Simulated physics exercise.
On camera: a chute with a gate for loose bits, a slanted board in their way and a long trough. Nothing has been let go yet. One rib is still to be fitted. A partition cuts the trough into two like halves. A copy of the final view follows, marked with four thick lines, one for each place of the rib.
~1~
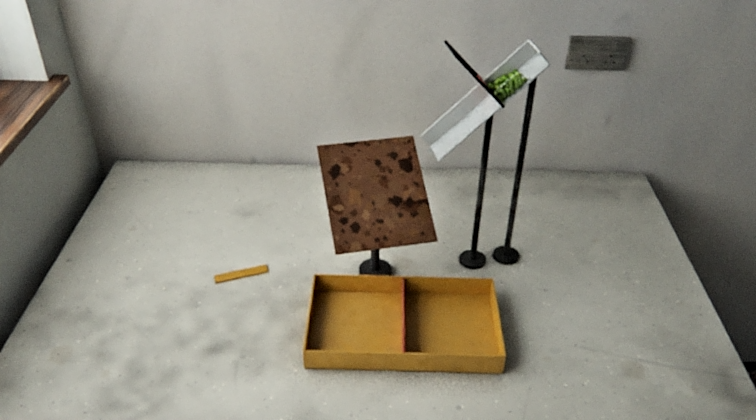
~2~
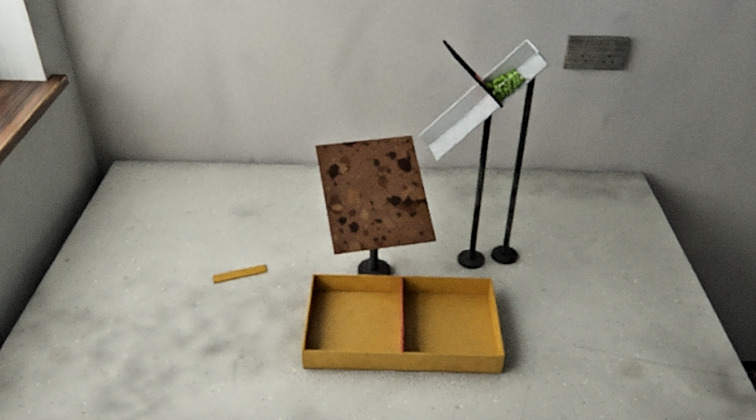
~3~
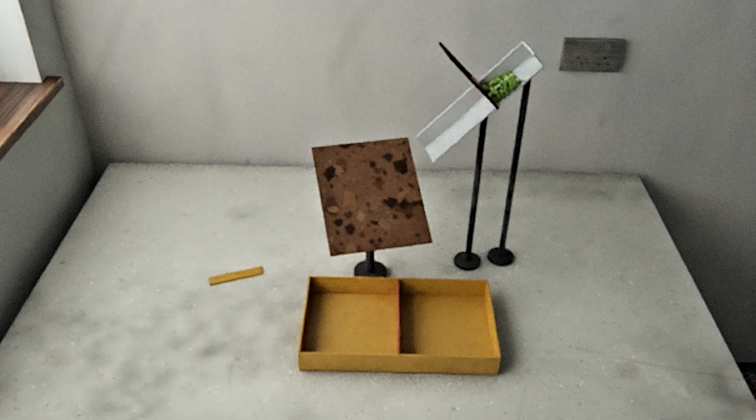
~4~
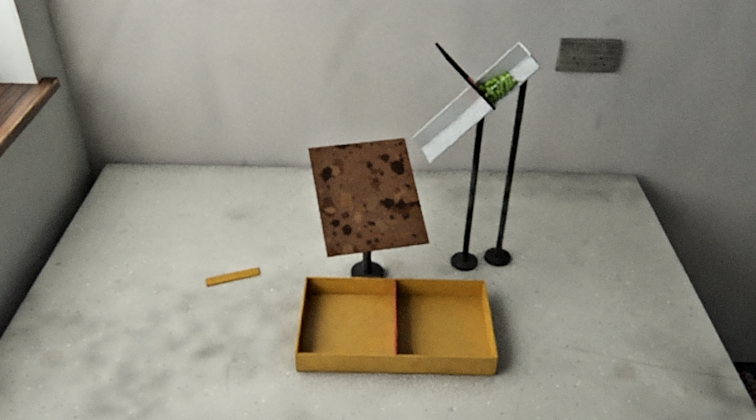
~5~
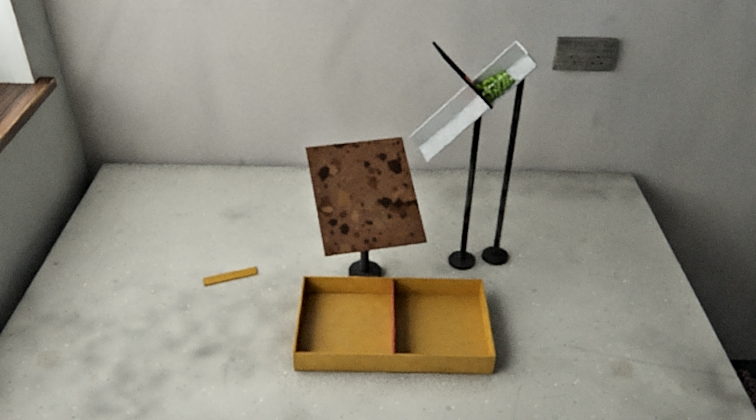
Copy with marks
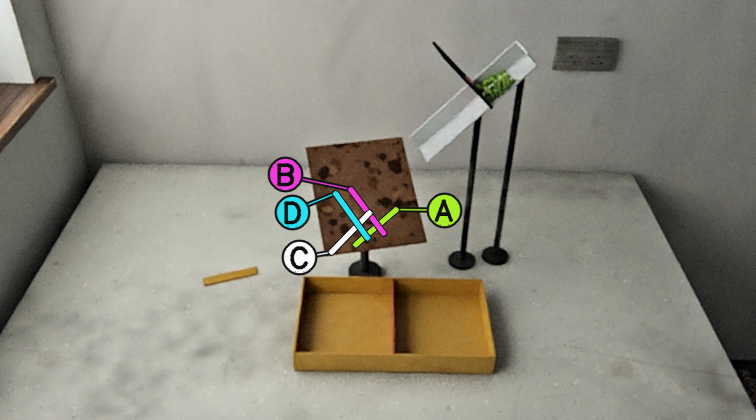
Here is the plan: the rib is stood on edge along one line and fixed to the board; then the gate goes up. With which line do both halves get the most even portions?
Line D.
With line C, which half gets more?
The left half.
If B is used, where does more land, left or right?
The right half.
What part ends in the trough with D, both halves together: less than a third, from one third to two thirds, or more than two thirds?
More than two thirds.
On the marked copy, line A from (396, 209) to (355, 244); line B from (350, 189) to (383, 233); line C from (369, 212) to (331, 252); line D from (335, 193) to (367, 238).
For line A, of what is caught, nearly all in the left half, a stray few in the right.
For line B, of what is caught, a small part in the left half, nearly all in the right.
For line C, of what is caught, nearly all in the left half, a small part in the right.
For line D, of what is caught, about a third in the left half, about two thirds in the right.
